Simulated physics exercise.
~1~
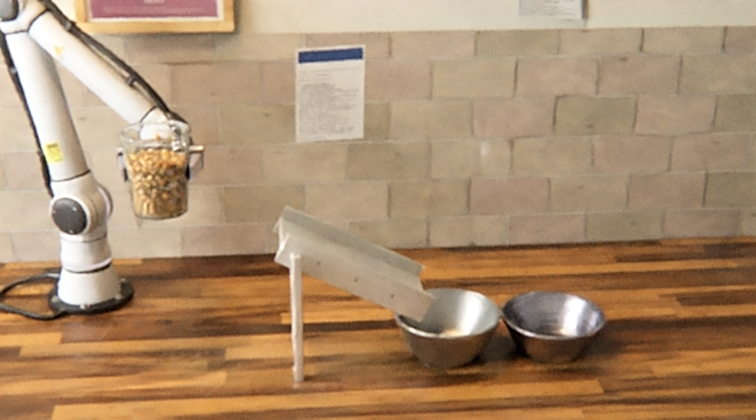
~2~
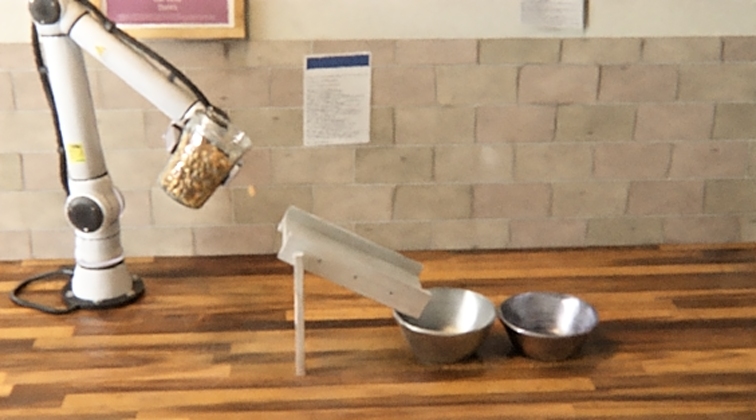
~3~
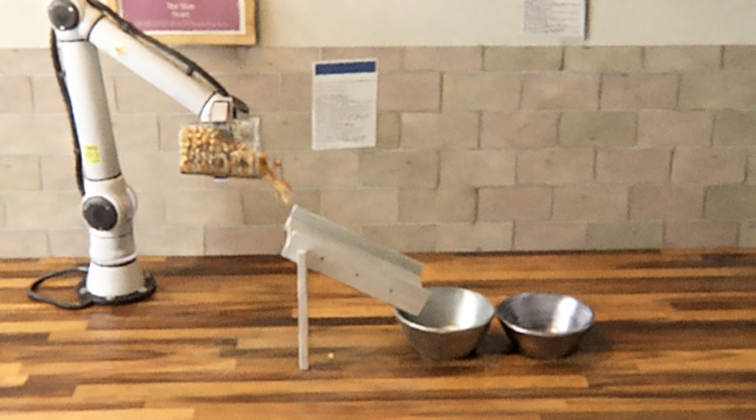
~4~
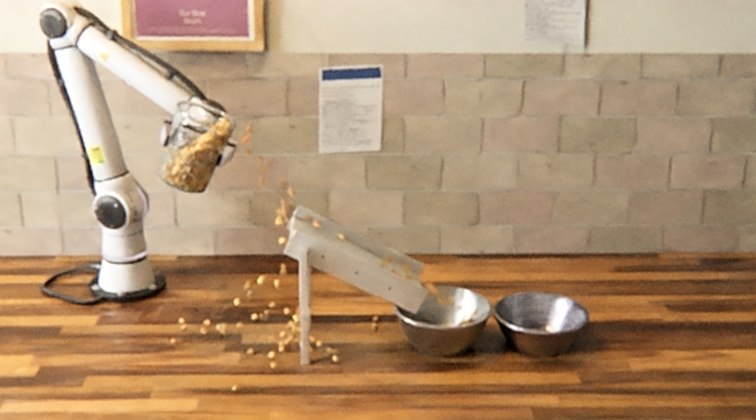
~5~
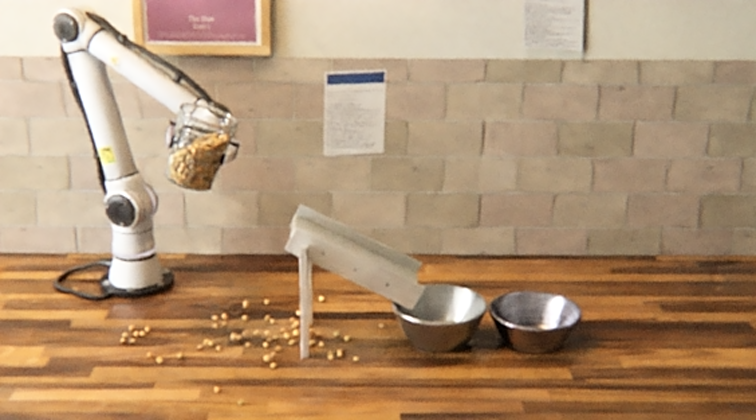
On a wooden counter against a tiled wall, a robot arm tips a clear beaker of dried chickpeas over a sloping chute leading to two metal bowls, spilling some onto the counter, then tilts the beaker back, still holding most of them, with chickpeas scattered around the chute's leg.
